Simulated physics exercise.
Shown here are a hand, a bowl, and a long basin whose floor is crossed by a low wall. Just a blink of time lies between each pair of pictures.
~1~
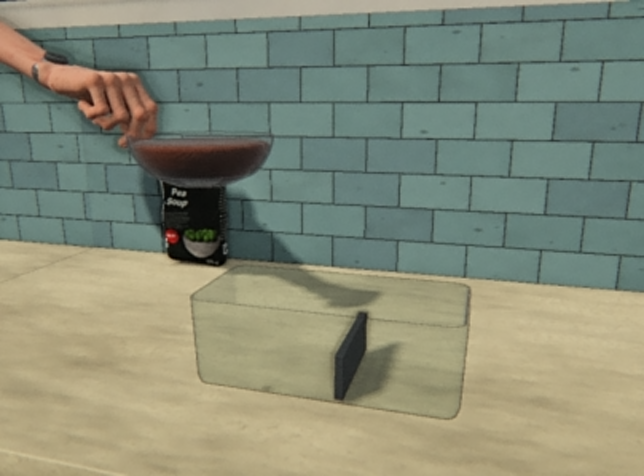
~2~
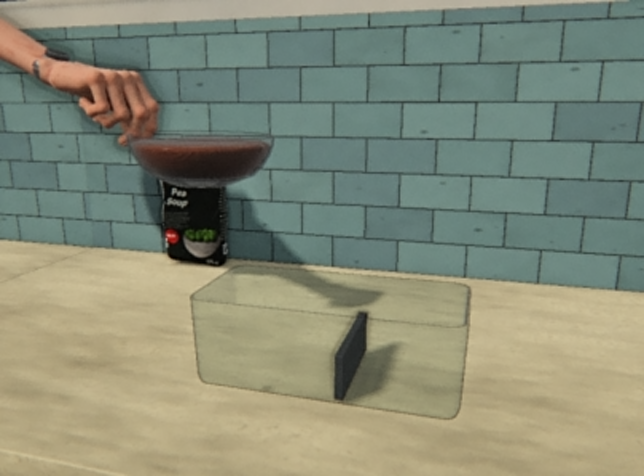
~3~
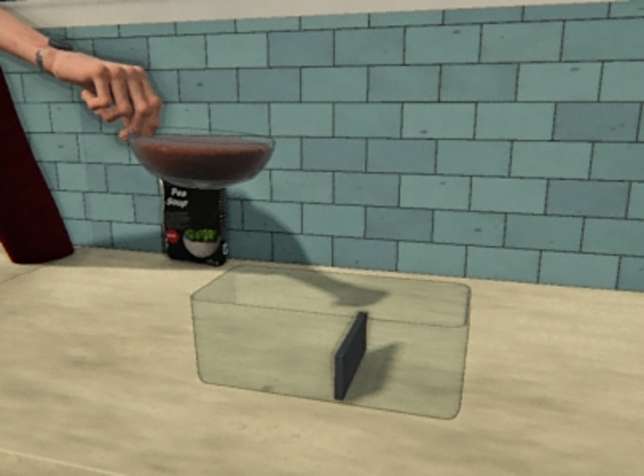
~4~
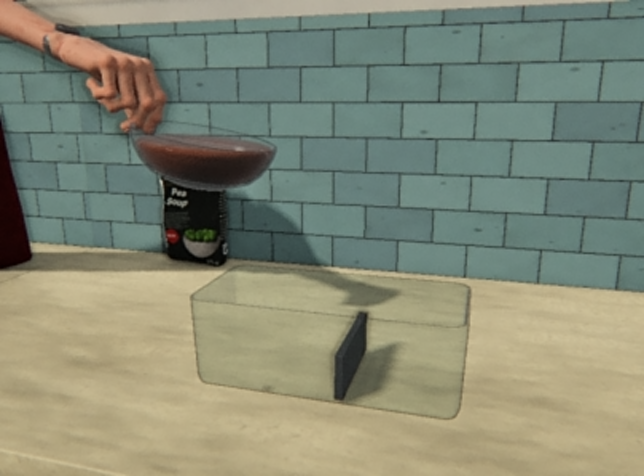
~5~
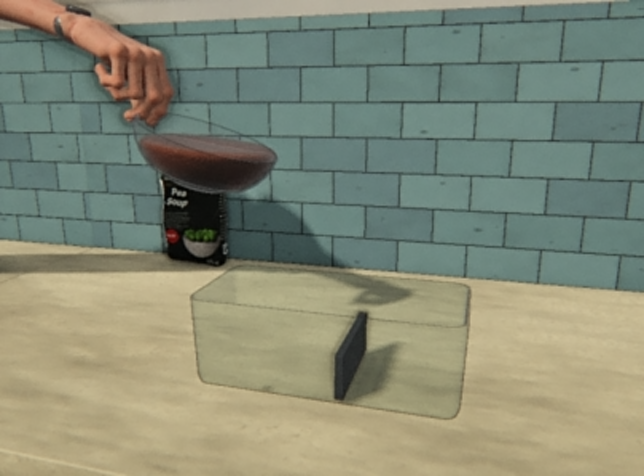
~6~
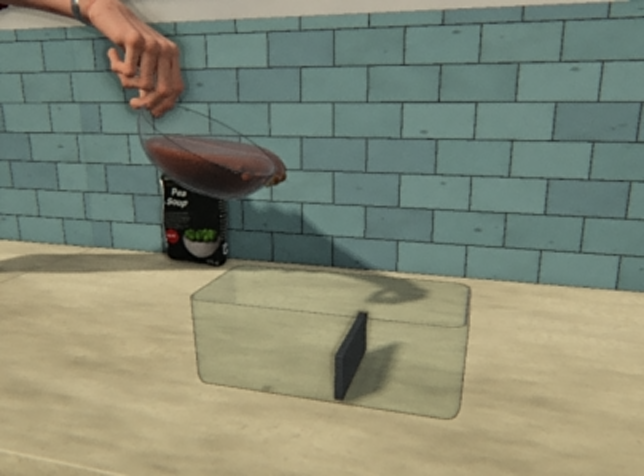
In the video, a hand tilts a clear glass bowl of reddish-brown tea gradually to the right above a counter, near a long transparent basin with a low dark wall inside, and the liquid begins slipping over the bowl's right rim.
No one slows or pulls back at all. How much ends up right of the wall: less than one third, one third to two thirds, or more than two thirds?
The right of the wall is going to lack a full third.
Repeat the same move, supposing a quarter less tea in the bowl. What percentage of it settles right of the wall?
Some 5 parts in a hundred.
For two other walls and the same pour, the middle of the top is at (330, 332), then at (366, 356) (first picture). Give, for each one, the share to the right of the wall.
That'd be about 30 percent for the first and about 25 percent for the other.
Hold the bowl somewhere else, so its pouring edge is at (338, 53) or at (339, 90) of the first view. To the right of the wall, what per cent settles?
Roughly 70 per cent, then roughly 70 per cent.
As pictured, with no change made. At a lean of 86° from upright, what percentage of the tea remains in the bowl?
Around 5 percent remains.
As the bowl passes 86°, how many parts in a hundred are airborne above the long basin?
That works out near 45 percent.
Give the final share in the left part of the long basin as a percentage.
That works out to roughly 85 percent.
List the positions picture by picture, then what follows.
In the first frame, it leans 0°; its right rim is at (268, 138); the tea meets the walls at (145, 142) and (267, 144); the long basin's rim runs from (214, 281) to (469, 306); the wall's top is at (352, 333).
In the second frame, it leans 1°; its right rim is at (269, 139); the tea meets the walls at (146, 141) and (268, 145).
In the third frame, it leans 5°; its right rim is at (270, 144); the tea meets the walls at (147, 138) and (269, 148).
In the fourth frame, it leans 11°; its right rim is at (271, 153); the tea meets the walls at (149, 136) and (271, 151).
In the fifth frame, it leans 20°; its right rim is at (272, 164); the tea meets the walls at (153, 135) and (271, 157); 2 per cent is over the edge.
In the sixth frame, it leans 30°; its right rim is at (270, 177); the tea meets the walls at (158, 138) and (259, 162); 11 per cent is over the edge.
A moment on, the tilt is 86° and 7 per cent is still to pour, 48 is left of the wall and 0 right of it.
Next, the tilt is 100° and 0 per cent is still to pour, 83 is left of the wall and 1 right of it.
Then the tilt is 100° and 0 per cent is still to pour, 84 is left of the wall and 5 right of it.
Later the tilt is 100° and 0 per cent is still to pour, 84 is left of the wall and 5 right of it.
At rest 84 per cent lies left of the wall, 5 right of it and 11 outside.
